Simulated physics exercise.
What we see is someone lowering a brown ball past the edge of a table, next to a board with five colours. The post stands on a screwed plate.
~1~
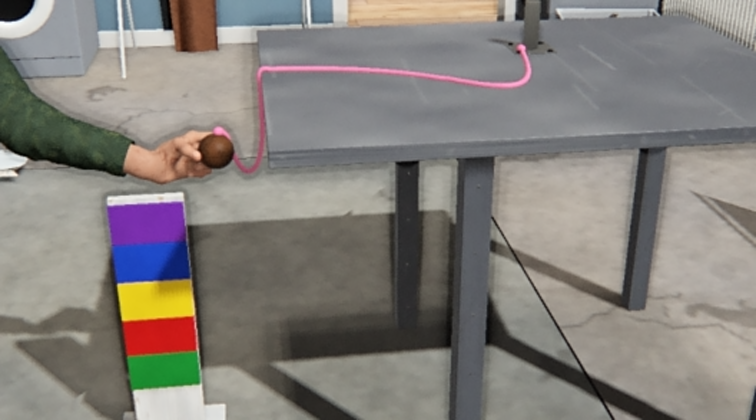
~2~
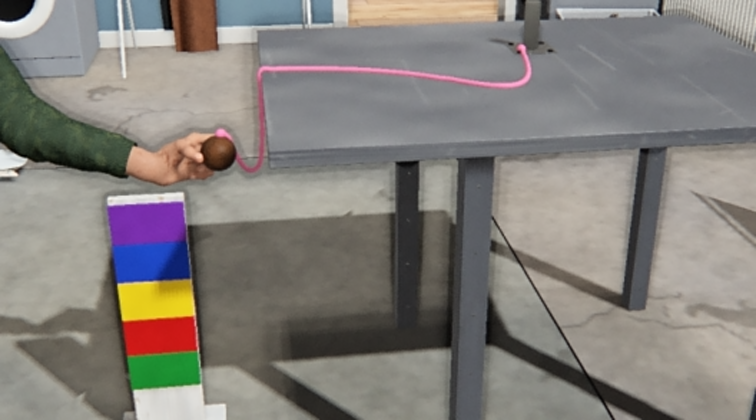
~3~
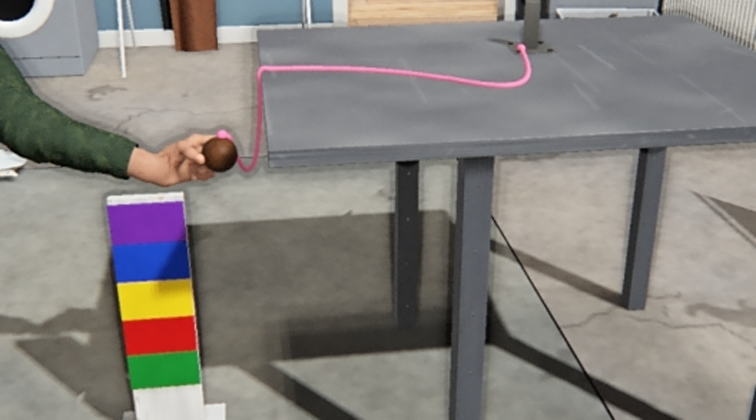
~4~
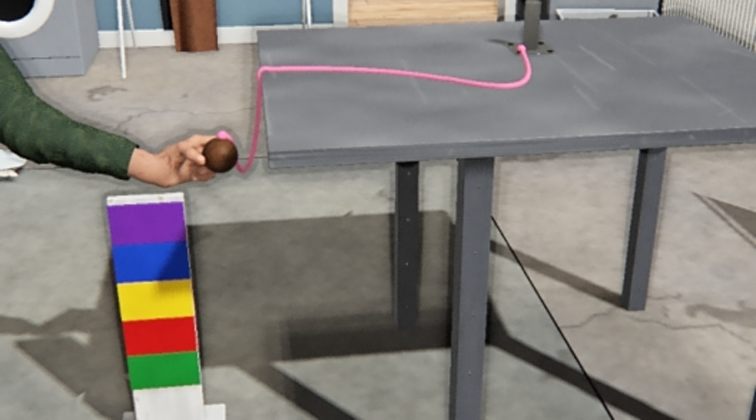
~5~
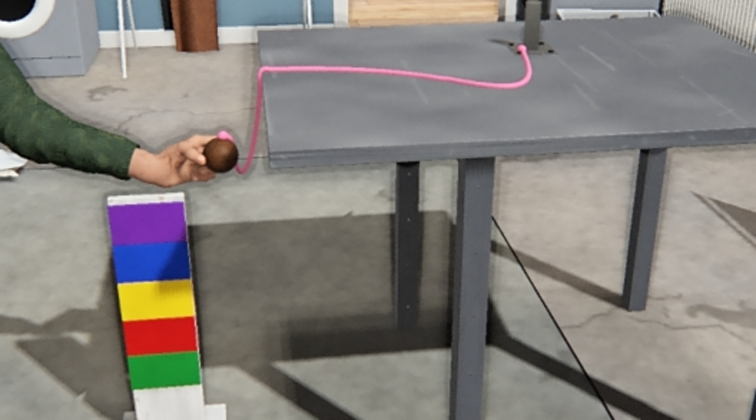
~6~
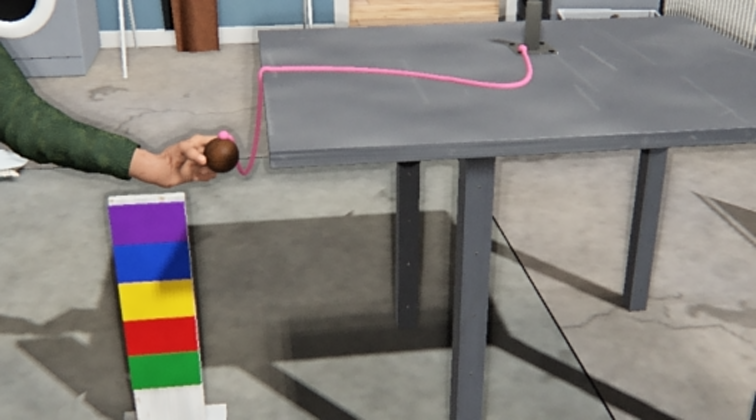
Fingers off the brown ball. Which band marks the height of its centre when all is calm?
Its centre hangs level with the green band.
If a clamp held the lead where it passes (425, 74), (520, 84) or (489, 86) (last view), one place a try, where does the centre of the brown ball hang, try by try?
The places are (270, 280), (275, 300) and (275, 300).
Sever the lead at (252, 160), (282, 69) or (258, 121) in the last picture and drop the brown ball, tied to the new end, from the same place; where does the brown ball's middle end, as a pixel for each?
The places are (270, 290), (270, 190) and (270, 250).
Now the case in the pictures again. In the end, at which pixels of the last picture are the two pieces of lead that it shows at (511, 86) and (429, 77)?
The first at (396, 63), the second at (319, 72).
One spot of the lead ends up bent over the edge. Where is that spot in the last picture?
It lies at about (374, 71).
A little later, ball near (244, 318); level with red.
Next, ball near (300, 348); level with green.
Later still, ball near (266, 349); level with green.
When it is over, ball near (281, 351); level with green. Its middle rests at the green band.
